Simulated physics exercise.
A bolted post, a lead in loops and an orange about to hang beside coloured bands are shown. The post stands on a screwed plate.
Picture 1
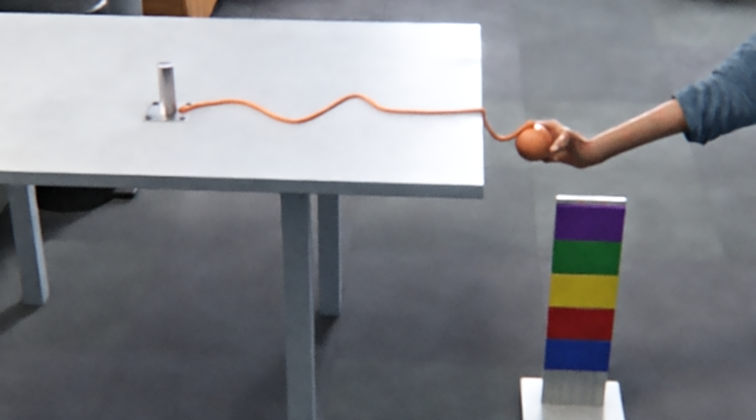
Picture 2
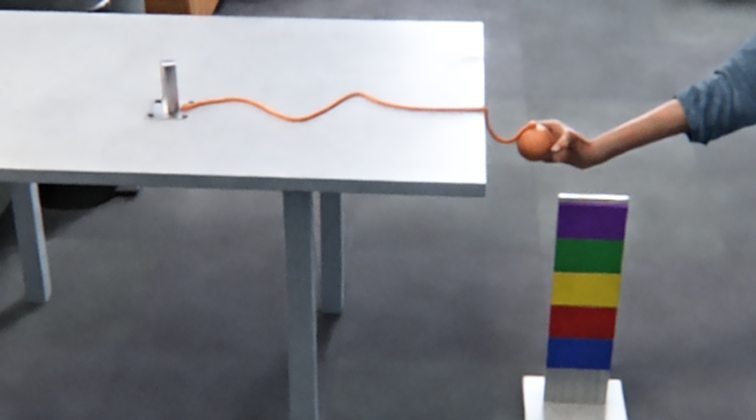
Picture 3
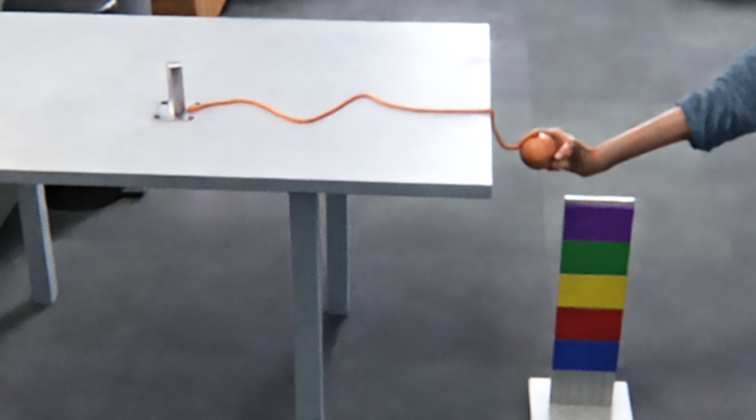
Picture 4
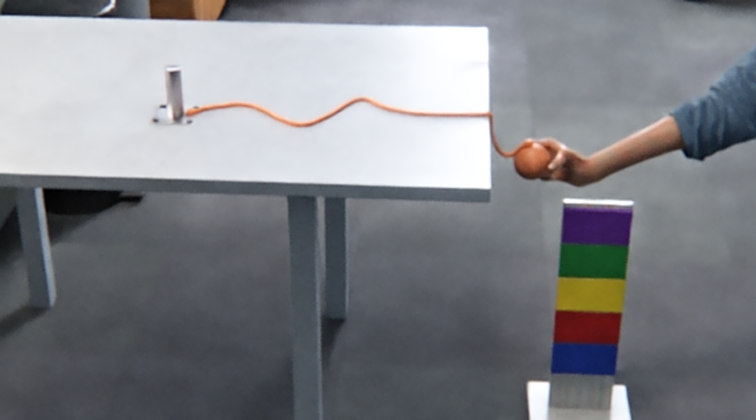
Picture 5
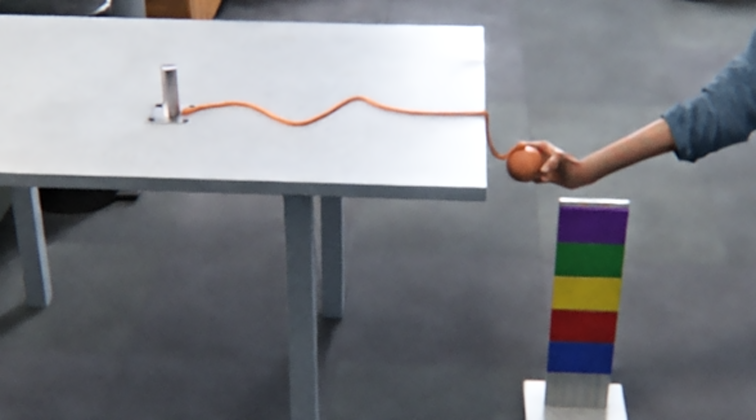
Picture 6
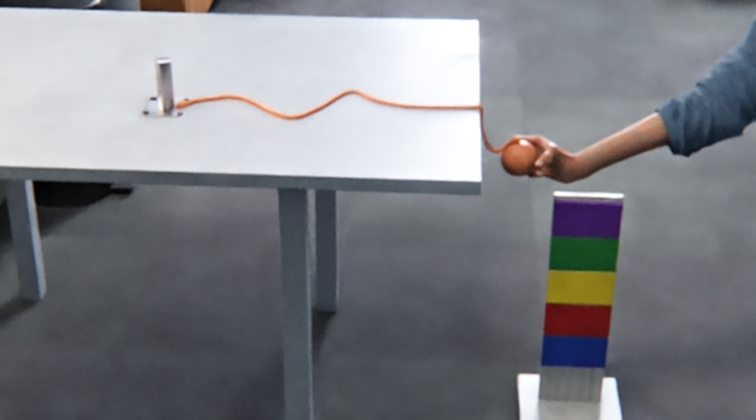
The video shows a hand holding an orange ball on a wavy orange cord tied to a metal post on a white table, beside a stand with coloured bands; the hand shifts slightly left and down, and the cord barely moves.
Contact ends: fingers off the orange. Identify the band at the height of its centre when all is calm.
Its centre is at green.
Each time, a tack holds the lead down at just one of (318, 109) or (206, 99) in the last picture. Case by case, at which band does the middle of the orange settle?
Purple, then green.
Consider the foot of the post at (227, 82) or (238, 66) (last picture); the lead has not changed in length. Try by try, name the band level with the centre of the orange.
Taking the two spots in turn: Yellow, then yellow.
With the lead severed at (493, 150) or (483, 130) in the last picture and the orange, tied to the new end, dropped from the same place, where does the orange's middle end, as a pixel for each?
I'd say somewhere near (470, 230) the first time and near (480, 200) the second time.
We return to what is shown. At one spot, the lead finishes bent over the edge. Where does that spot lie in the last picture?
Pixel (420, 107) or thereabouts.
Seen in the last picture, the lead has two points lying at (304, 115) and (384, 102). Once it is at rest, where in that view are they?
To (331, 106) for the first and to (446, 105) for the second.
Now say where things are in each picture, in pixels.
Orange (534, 143); purple (590, 224); green (587, 259); yellow (583, 292); red (580, 325); blue (578, 356), in the first frame.
Orange (535, 143); lead through (222, 100) (280, 116) (337, 102) (400, 106) (476, 110), in the second frame.
Orange (538, 152), in the third frame.
Orange (532, 162); lead through (227, 106) (285, 121) (341, 108) (405, 112) (481, 115), in the fourth frame.
Orange (524, 164), in the fifth frame.
Orange (519, 159); lead through (217, 98) (275, 114) (332, 100) (395, 104) (472, 108), in the sixth frame.
Soon after, orange near (509, 247); level with green.
After that, orange near (446, 246); level with green.
And then, orange near (482, 250); level with green.
In the end, orange near (476, 250); level with green. At green.
